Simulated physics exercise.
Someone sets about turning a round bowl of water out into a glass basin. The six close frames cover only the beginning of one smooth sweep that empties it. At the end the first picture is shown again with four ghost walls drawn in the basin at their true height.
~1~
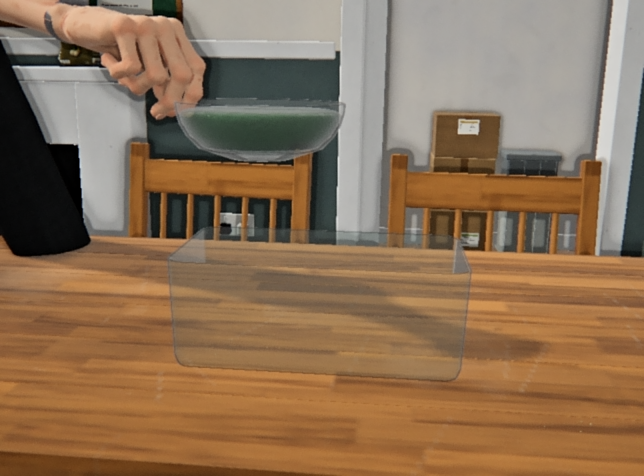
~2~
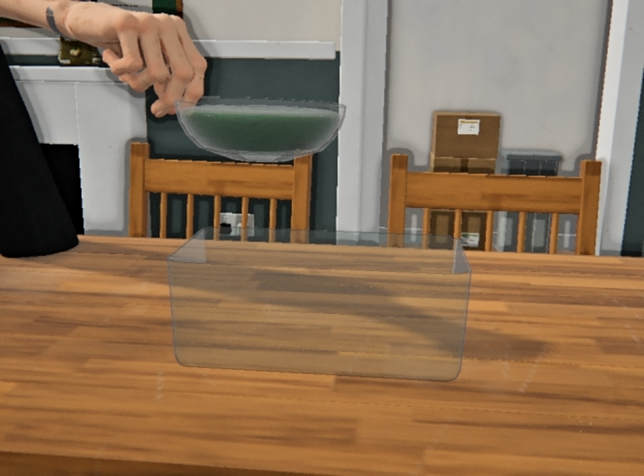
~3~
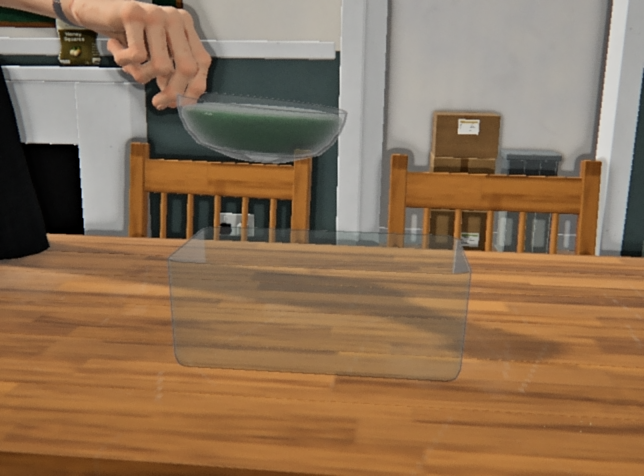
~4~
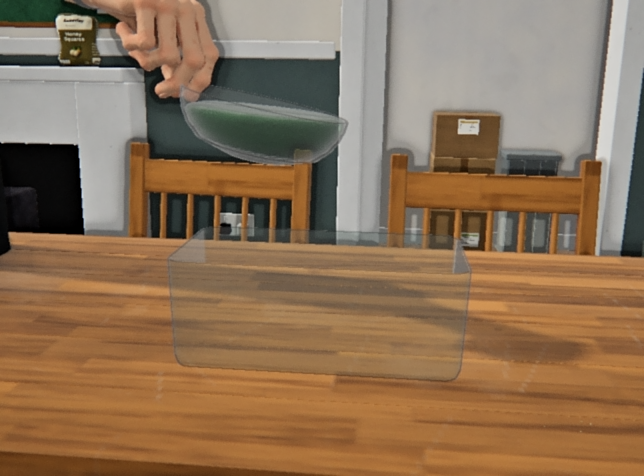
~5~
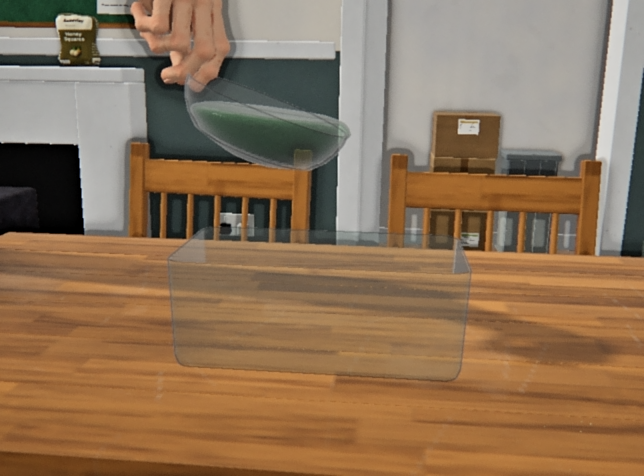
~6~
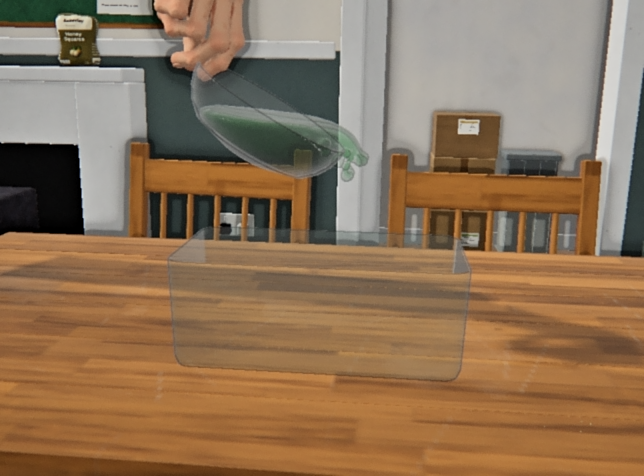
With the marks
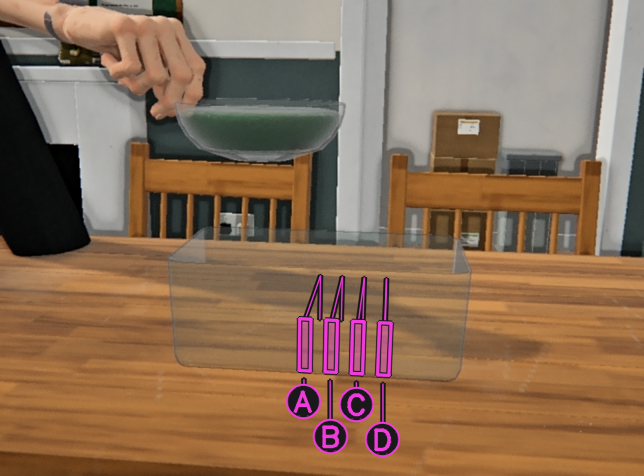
A hand at the upper left holds a clear round bowl of green-tinted water above an empty glass basin on a wooden table, seen from across the tabletop by a still camera. Two wooden chairs, a cardboard box and grey-green walls stand behind, with a dark shape at left. The dark shape slides out leftward while the hand tilts the bowl rightward, and water slips over its lip.
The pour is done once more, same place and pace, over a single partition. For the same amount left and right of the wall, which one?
Choose D.
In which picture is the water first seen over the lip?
Picture 5.
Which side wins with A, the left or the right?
The right side.
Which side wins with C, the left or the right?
The right one.
On the marked copy, A at (303, 379); B at (330, 380); C at (356, 382); D at (382, 383).
With A, about 11 % ends left of the wall and 86 % right of it.
With B, about 17 % ends left of the wall and 80 % right of it.
With C, about 31 % ends left of the wall and 67 % right of it.
With D, about 51 % ends left of the wall and 43 % right of it; 6 % is lost outside.
